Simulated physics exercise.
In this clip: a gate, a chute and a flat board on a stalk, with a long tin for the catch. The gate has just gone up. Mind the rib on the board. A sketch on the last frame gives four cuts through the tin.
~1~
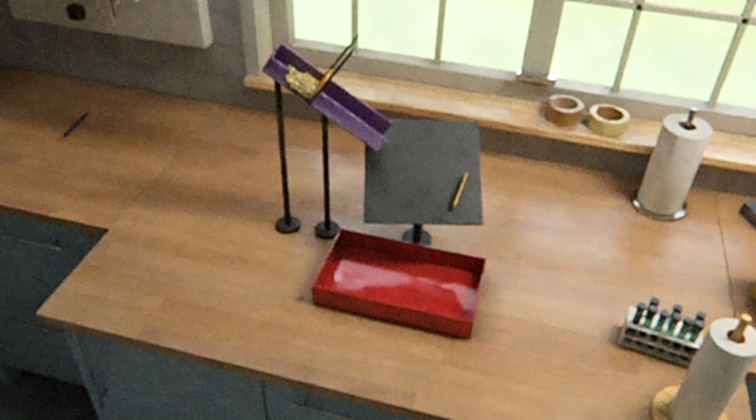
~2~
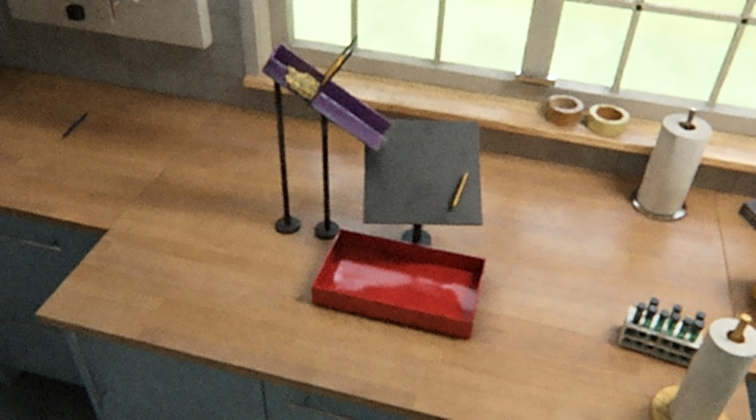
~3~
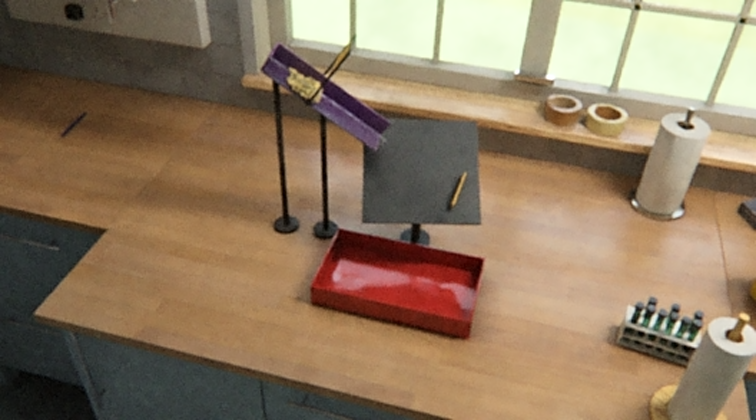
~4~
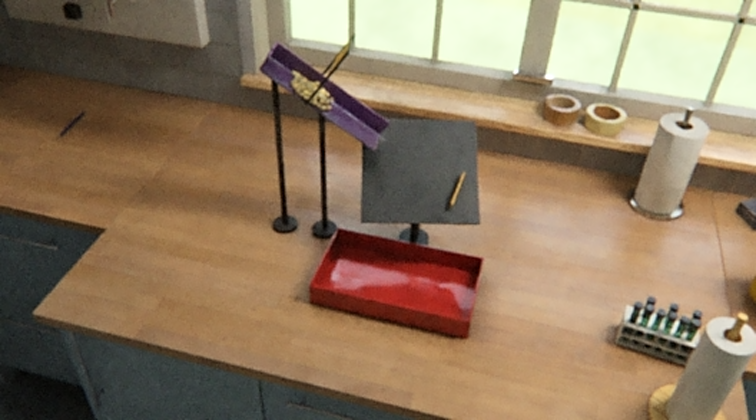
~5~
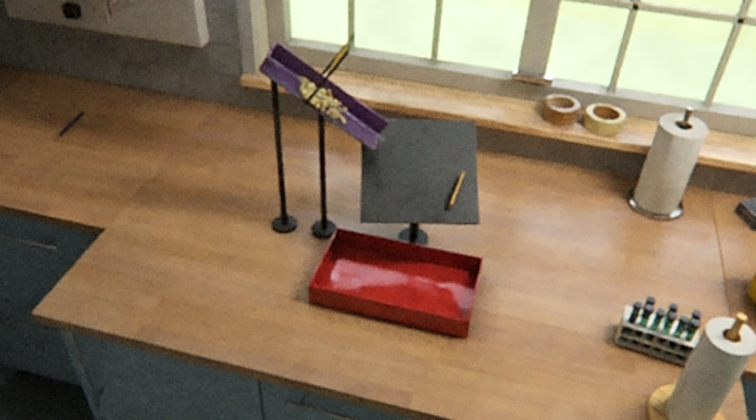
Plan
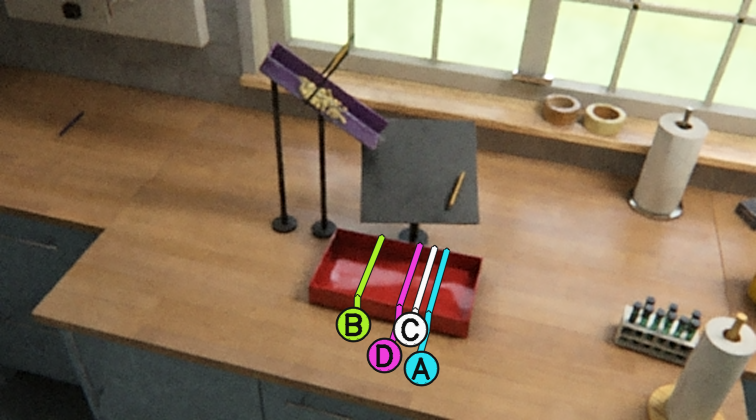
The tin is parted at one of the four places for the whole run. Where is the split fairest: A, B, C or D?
Best: A.
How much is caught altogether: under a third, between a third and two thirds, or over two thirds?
Over two thirds.
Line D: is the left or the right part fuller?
The right side.
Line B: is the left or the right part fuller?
More lands on the right.
On the marked copy, line A crosses the front rim at (428, 312); line B crosses the front rim at (357, 296); line C crosses the front rim at (415, 309); line D crosses the front rim at (399, 306).
With A, of what is caught, roughly a third on the left of the divider, roughly two thirds on the right.
With B, of what is caught, not one piece on the left of the divider, every piece on the right.
With C, of what is caught, about a tenth on the left of the divider, the larger part on the right.
With D, of what is caught, just a few on the left of the divider, almost all on the right.
